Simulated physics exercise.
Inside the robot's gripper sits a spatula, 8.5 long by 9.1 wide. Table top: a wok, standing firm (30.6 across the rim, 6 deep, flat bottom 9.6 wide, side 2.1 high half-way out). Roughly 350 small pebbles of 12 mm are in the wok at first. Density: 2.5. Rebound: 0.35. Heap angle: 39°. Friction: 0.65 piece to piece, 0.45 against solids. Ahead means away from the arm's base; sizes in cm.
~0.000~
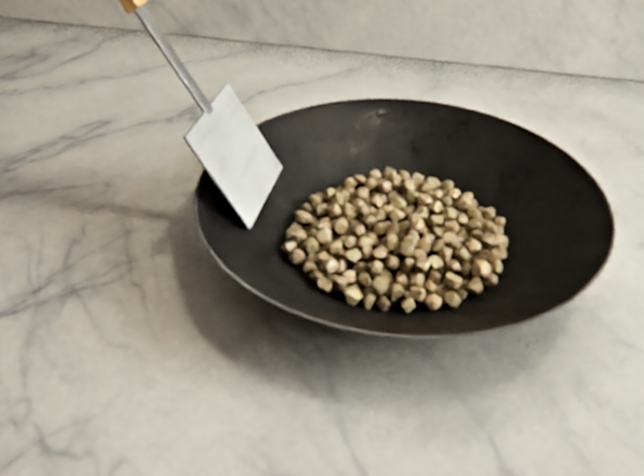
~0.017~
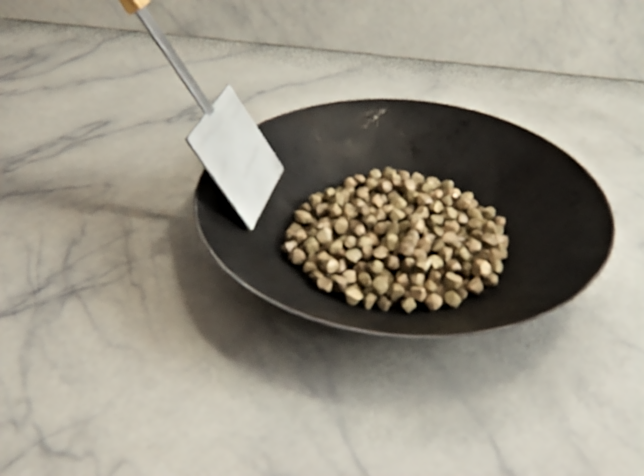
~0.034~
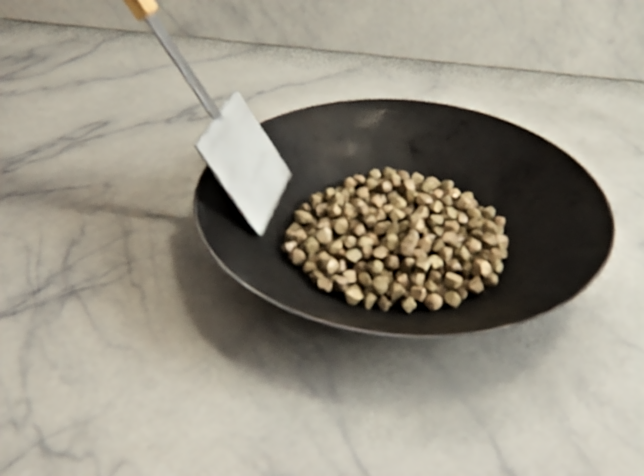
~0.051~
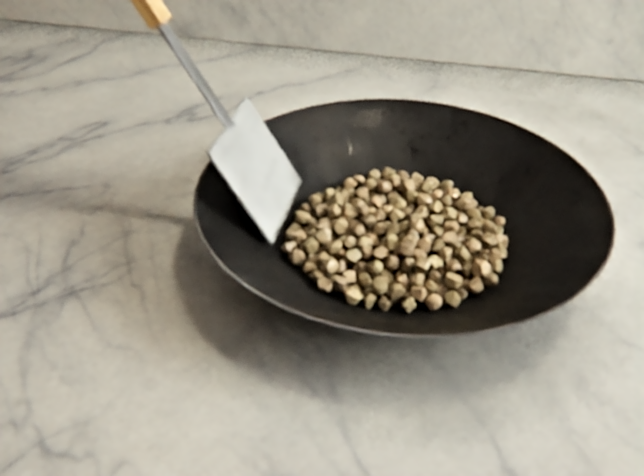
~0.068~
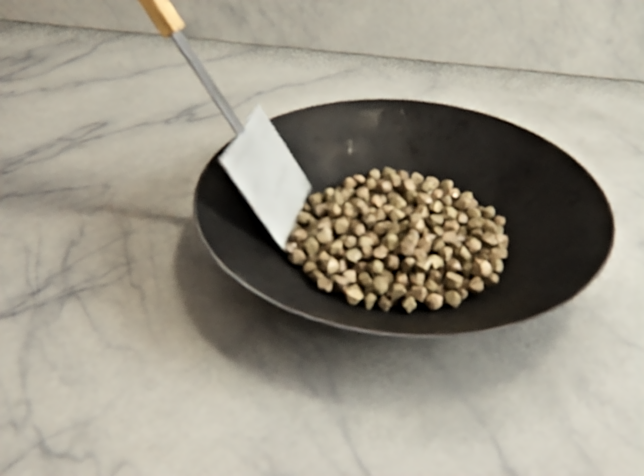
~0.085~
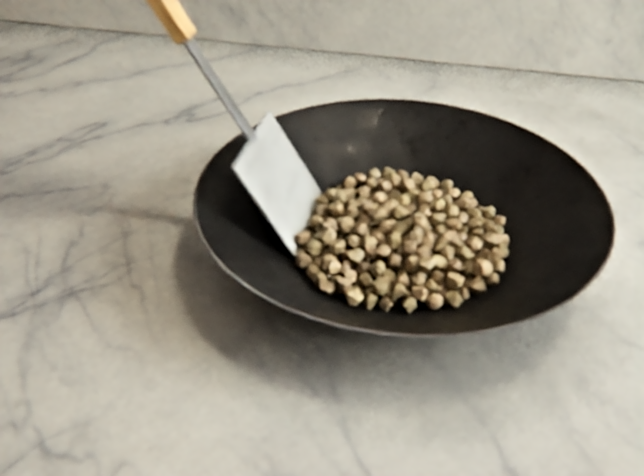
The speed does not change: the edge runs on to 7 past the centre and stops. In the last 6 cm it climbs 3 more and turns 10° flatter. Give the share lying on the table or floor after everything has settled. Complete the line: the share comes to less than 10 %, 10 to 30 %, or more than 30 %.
The share comes to less than 10 %.
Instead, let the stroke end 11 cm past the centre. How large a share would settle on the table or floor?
Changed stop: Approx. 35 %.
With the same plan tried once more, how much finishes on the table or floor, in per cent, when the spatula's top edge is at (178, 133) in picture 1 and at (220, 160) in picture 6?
Off the vessel, on the table or floor: Some 5 percent.
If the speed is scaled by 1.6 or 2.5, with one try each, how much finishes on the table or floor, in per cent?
Try one about 10 %, try two about 35 %.
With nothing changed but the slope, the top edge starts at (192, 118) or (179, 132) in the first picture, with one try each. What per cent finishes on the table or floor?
Around 5 per cent, then around 5 per cent.
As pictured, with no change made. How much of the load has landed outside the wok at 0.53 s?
Some 5 per cent of the load.
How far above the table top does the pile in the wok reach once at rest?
Close to 7.0 centimetres high.
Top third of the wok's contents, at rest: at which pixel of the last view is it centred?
I'd put it close to (539, 220).
After 0.18 s, sloping 59°, highest piece 5 above the table; 353 in the wok.
After 0.28 s, sloping 55°, highest piece 11 above the table; 350 in the wok, 3 on the blade or in flight.
After 0.53 s, sloping 49°, highest piece 7 above the table; 335 in the wok, 18 on the table or floor.
After 1.58 s, sloping 49°, highest piece 7 above the table; 335 in the wok, 18 on the table or floor.
At rest, 335 in the wok, 18 on the table or floor. That is 5 % on the table or floor.
